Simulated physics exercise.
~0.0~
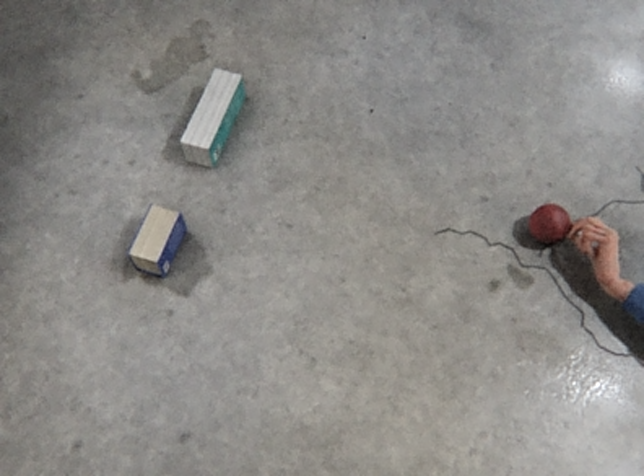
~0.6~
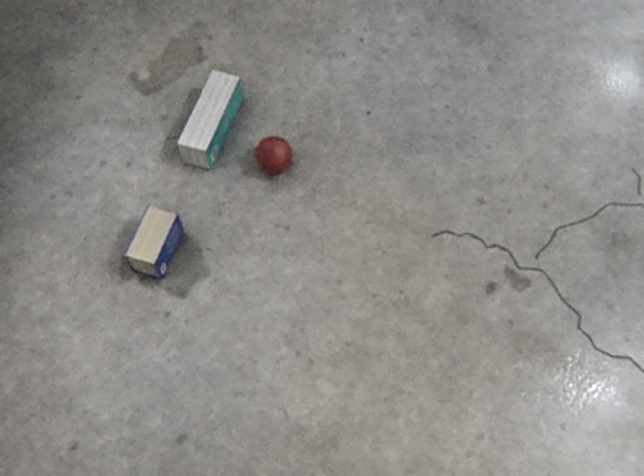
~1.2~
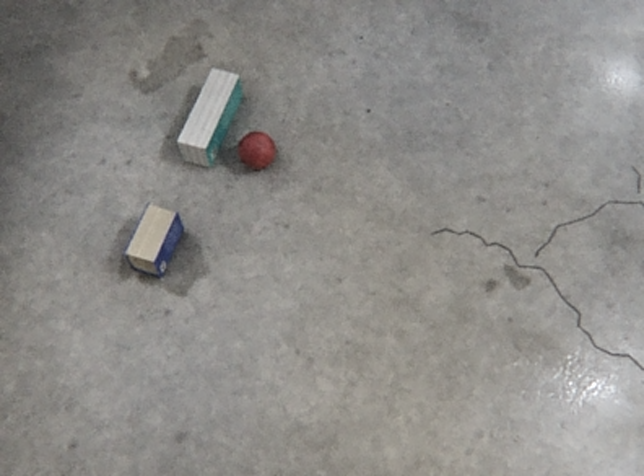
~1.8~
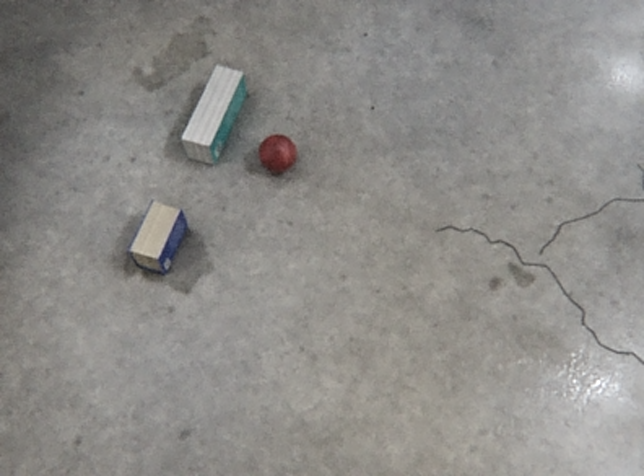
A red ball sits at the right of a stained grey concrete floor, held at the fingertips of a hand, while a turquoise block and a smaller blue block rest apart on the left. The hand lets go and withdraws, and the ball travels left across the floor toward the blocks. It drifts a little farther left, closing on the lower end of the turquoise block instead of passing through the gap. The ball hits that block and bounces back a short way to the right, while both blocks stay in place.
